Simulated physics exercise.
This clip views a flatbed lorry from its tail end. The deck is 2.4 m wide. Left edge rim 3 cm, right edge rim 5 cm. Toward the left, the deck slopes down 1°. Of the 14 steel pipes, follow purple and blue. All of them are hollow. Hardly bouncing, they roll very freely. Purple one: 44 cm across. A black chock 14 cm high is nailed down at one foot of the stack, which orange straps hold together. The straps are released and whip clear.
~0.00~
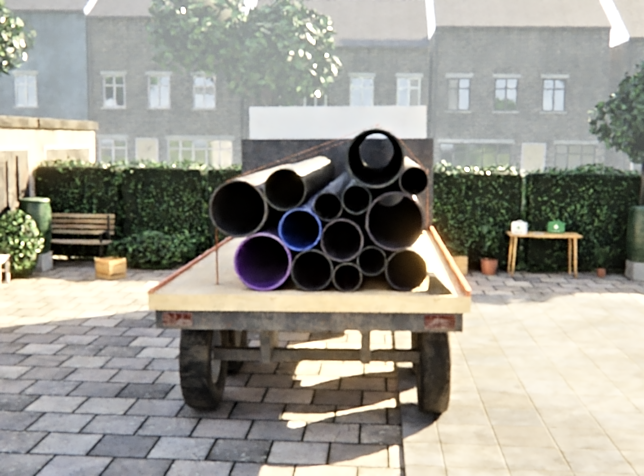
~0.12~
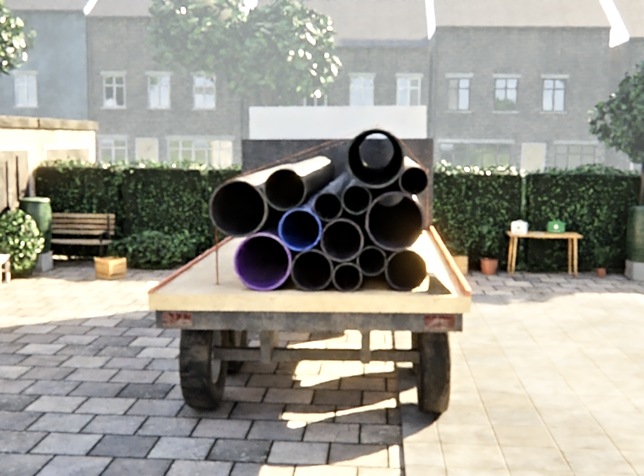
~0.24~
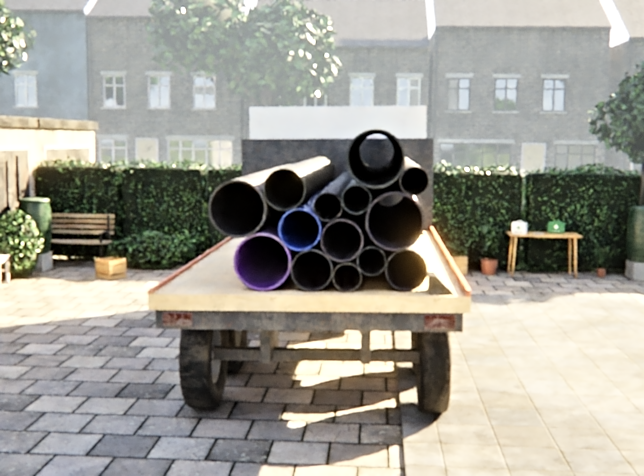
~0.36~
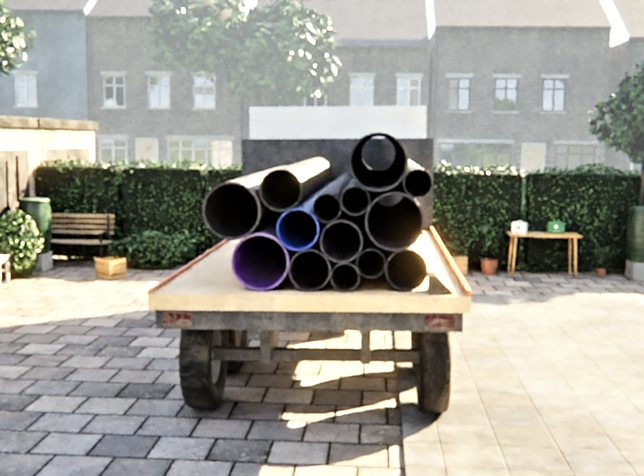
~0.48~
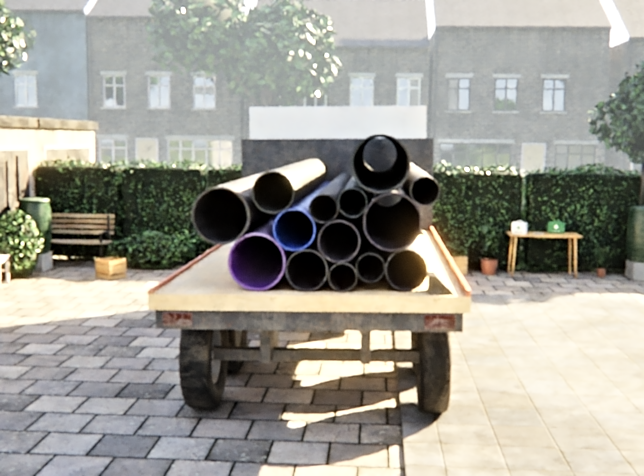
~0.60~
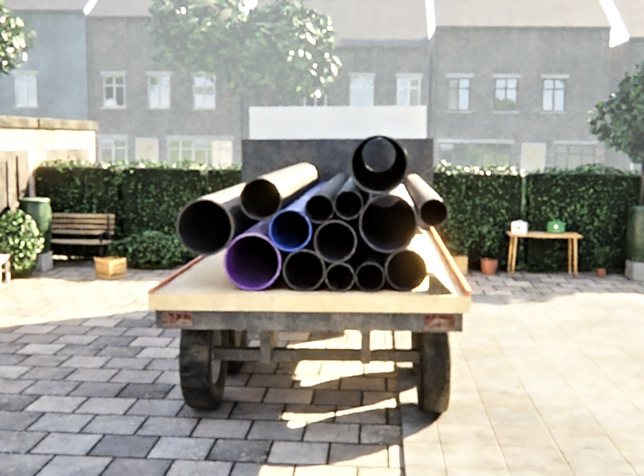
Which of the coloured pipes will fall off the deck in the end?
Purple will, blue will.
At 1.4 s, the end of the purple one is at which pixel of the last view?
Near (199, 262).
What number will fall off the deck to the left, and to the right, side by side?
Left-hand count: 7; right-hand count: 1.
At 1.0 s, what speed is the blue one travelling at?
Its speed is roughly 0.6 m/s.
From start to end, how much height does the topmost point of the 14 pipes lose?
About 80 cm.
By 1.0 s, purple is on the deck, 60 cm from the left edge, rolling left; blue is up on others, 90 cm from the left edge, rolling left; 1 of 14 is off.
By 1.4 s, purple is on the deck, 35 cm from the left edge, rolling left; blue is up on others, 65 cm from the left edge, rolling left; 2 of 14 are off.
By 1.9 s, purple is on the deck, 5 cm from the left edge, rolling left; blue is up on others, 30 cm from the left edge, rolling left; 3 of 14 are off.
By 2.4 s, purple is dropping off the left side; blue is dropping off the left side; 5 of 14 are off.
Finally (6.5 s), purple is down on the left; blue is on the ground to the left; 8 of 14 are off.
